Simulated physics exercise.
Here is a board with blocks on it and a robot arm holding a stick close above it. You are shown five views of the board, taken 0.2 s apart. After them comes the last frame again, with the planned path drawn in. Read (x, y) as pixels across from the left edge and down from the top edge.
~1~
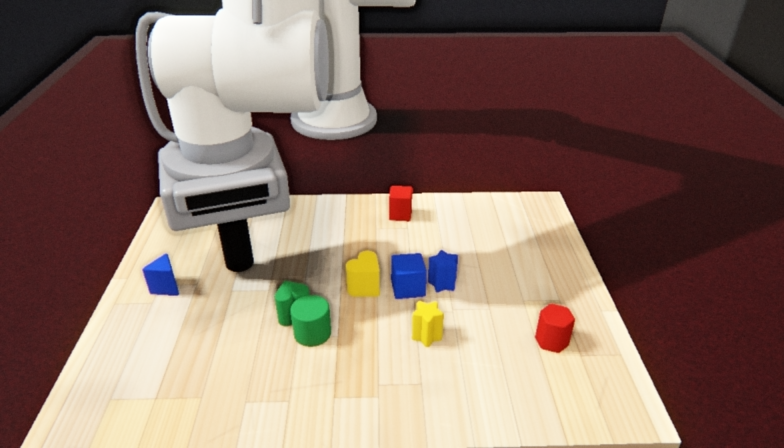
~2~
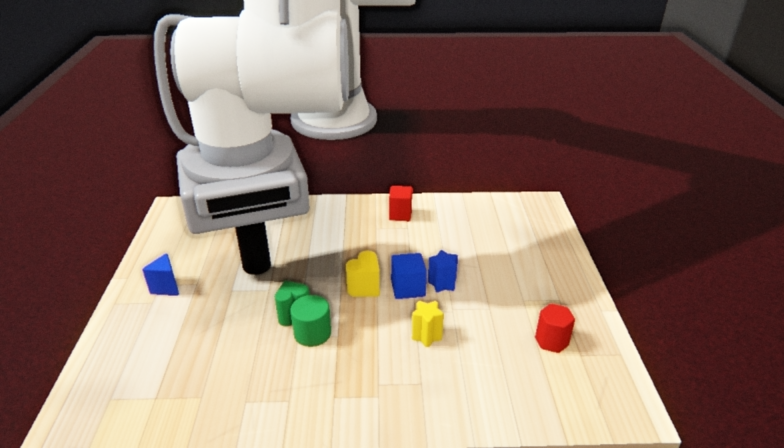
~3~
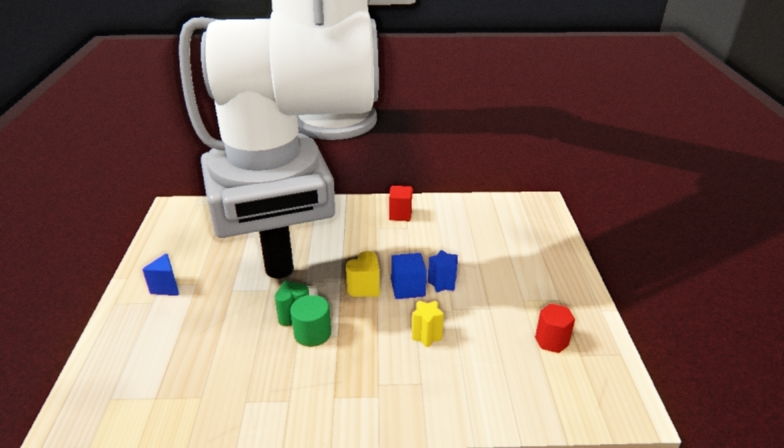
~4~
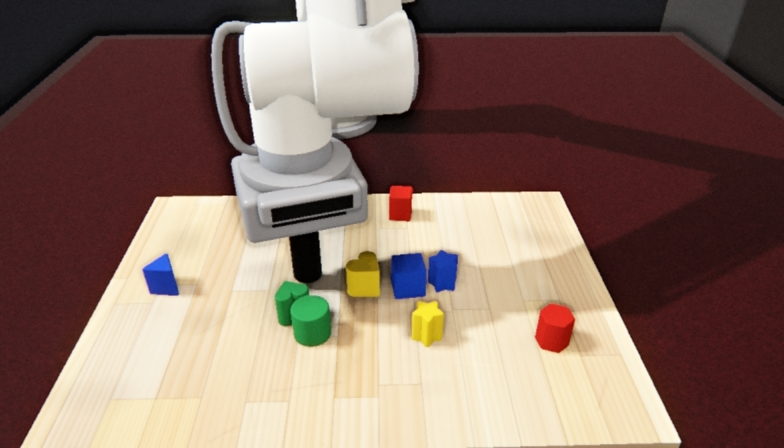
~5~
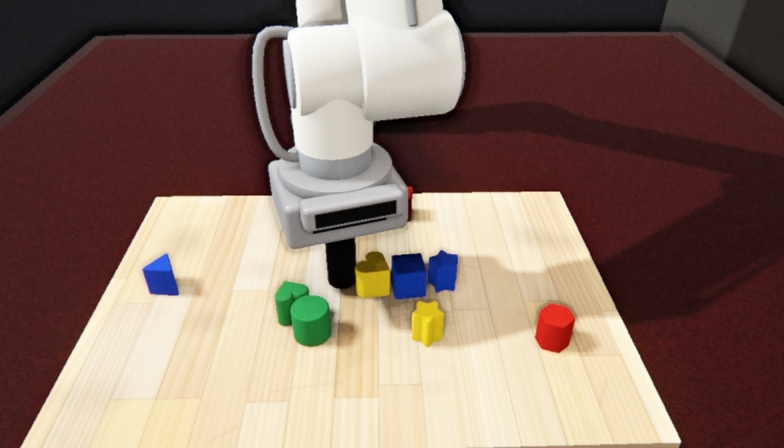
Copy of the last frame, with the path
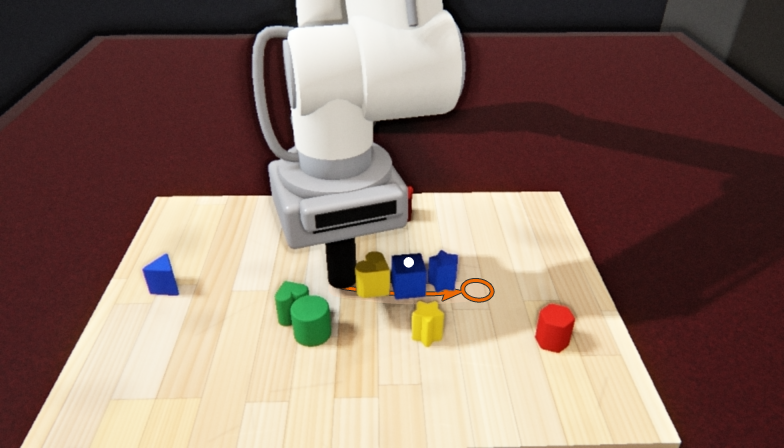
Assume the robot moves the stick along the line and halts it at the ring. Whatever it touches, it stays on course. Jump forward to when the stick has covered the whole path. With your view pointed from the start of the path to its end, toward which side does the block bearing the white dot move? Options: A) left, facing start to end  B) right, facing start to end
Letter A.
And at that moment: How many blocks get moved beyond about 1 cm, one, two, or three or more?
This push will displace three or more blocks.
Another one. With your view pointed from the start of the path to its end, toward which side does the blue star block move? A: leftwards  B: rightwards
The correct letter is A.
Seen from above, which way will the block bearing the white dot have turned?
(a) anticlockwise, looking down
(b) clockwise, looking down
(a)
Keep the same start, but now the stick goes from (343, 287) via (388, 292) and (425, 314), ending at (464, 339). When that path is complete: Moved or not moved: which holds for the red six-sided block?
Same place.
The drawn path runs from (343, 287) by way of (387, 293) and (433, 294) to (477, 290); the dot is on the blue square.
On the path given first. One third of the way, stick (388, 285); yellow heart block (414, 271), turned 20° anticlockwise; blue square (438, 261), turned 25° anticlockwise; blue star block (463, 253).
Two thirds of the way, stick (434, 286); yellow heart block (460, 276); blue square (471, 255), turned 50° anticlockwise; blue star block (487, 242), turned 30° anticlockwise.
At the end, stick (478, 282); green circle not moved; yellow heart block (487, 283), turned 50° clockwise; blue square (492, 248), turned 65° anticlockwise; yellow star block not moved; blue star block (499, 232), turned 45° anticlockwise.
